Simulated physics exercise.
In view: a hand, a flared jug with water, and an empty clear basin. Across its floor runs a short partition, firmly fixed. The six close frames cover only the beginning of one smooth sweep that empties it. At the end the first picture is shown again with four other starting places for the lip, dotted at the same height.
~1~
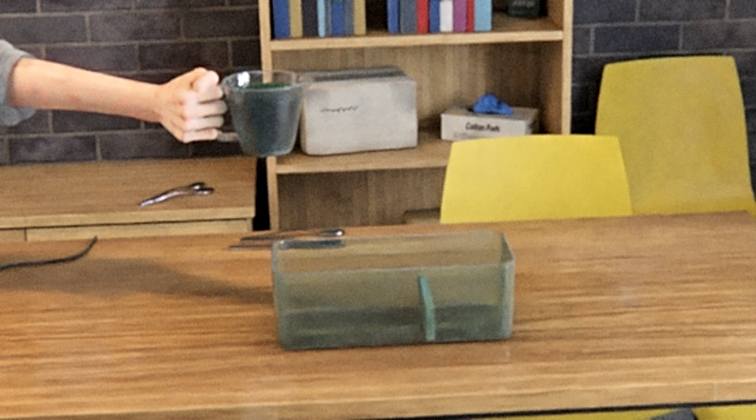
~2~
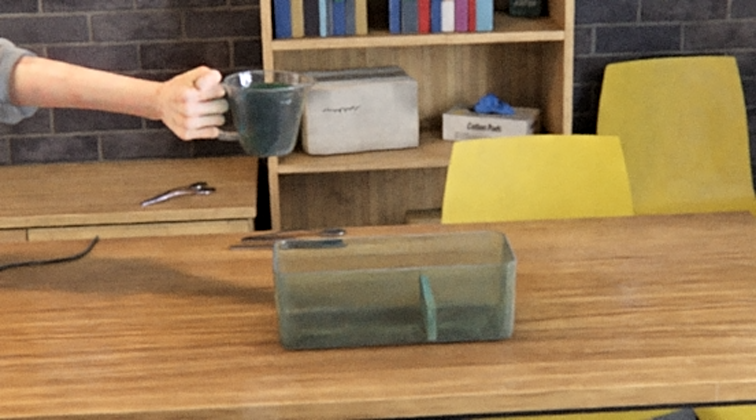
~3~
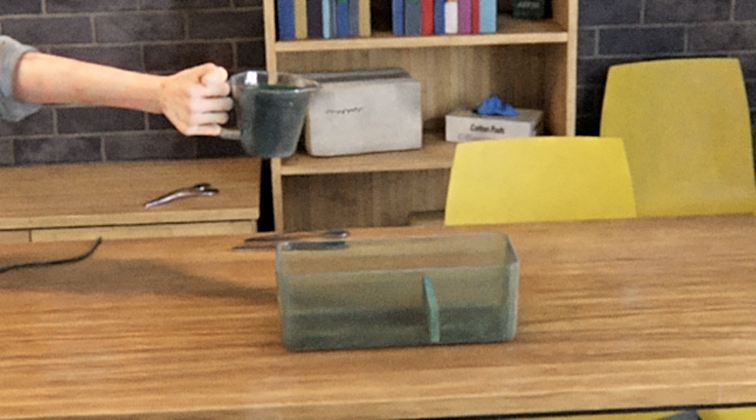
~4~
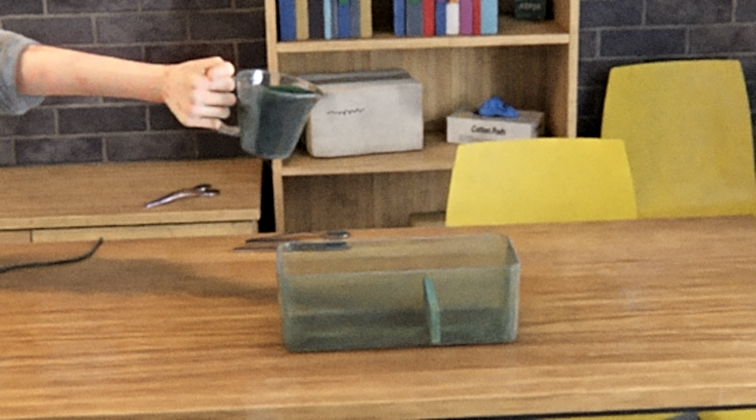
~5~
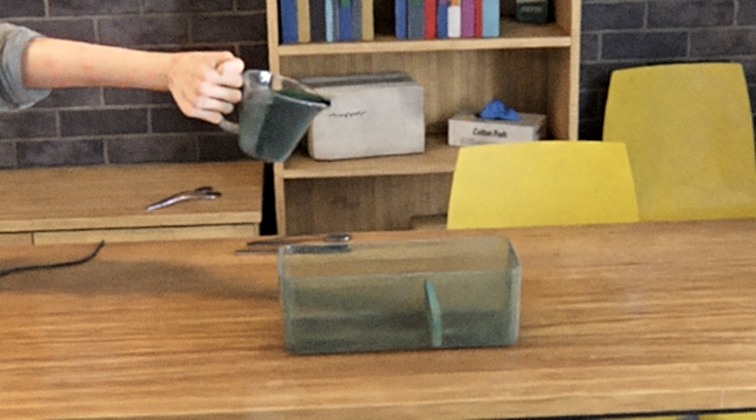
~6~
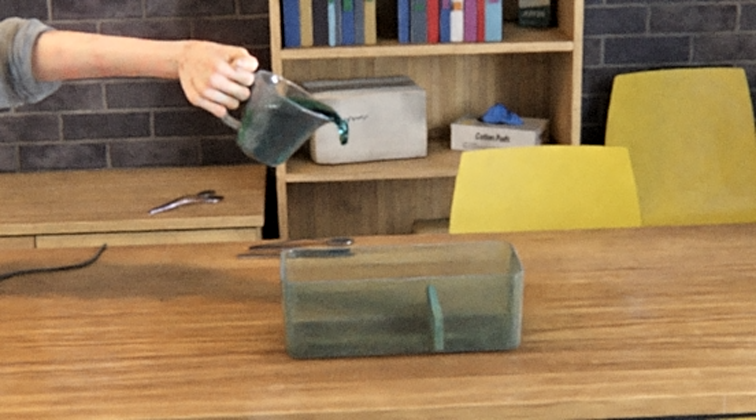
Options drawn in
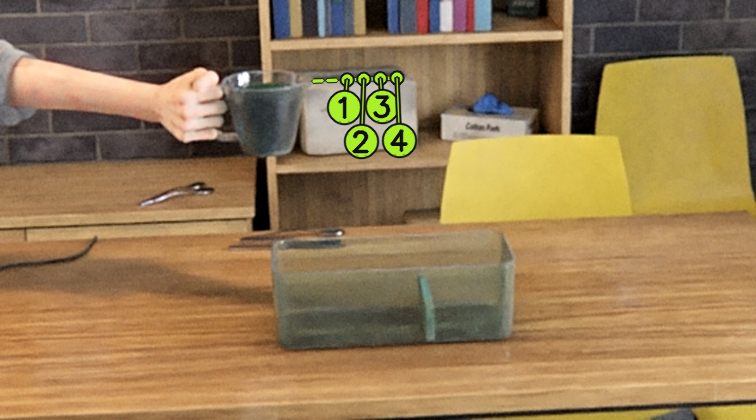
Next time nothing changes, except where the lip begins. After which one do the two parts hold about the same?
2.
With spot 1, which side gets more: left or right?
More ends on the left.
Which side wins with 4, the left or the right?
The right one.
In lime, 1 at (347, 79); 2 at (363, 79); 3 at (380, 78); 4 at (396, 77).
With 1, about 83 % ends left of the wall and 13 % right of it; 4 % is lost outside.
With 2, about 50 % ends left of the wall and 47 % right of it.
With 3, about 21 % ends left of the wall and 77 % right of it.
With 4, about 9 % ends left of the wall and 89 % right of it.
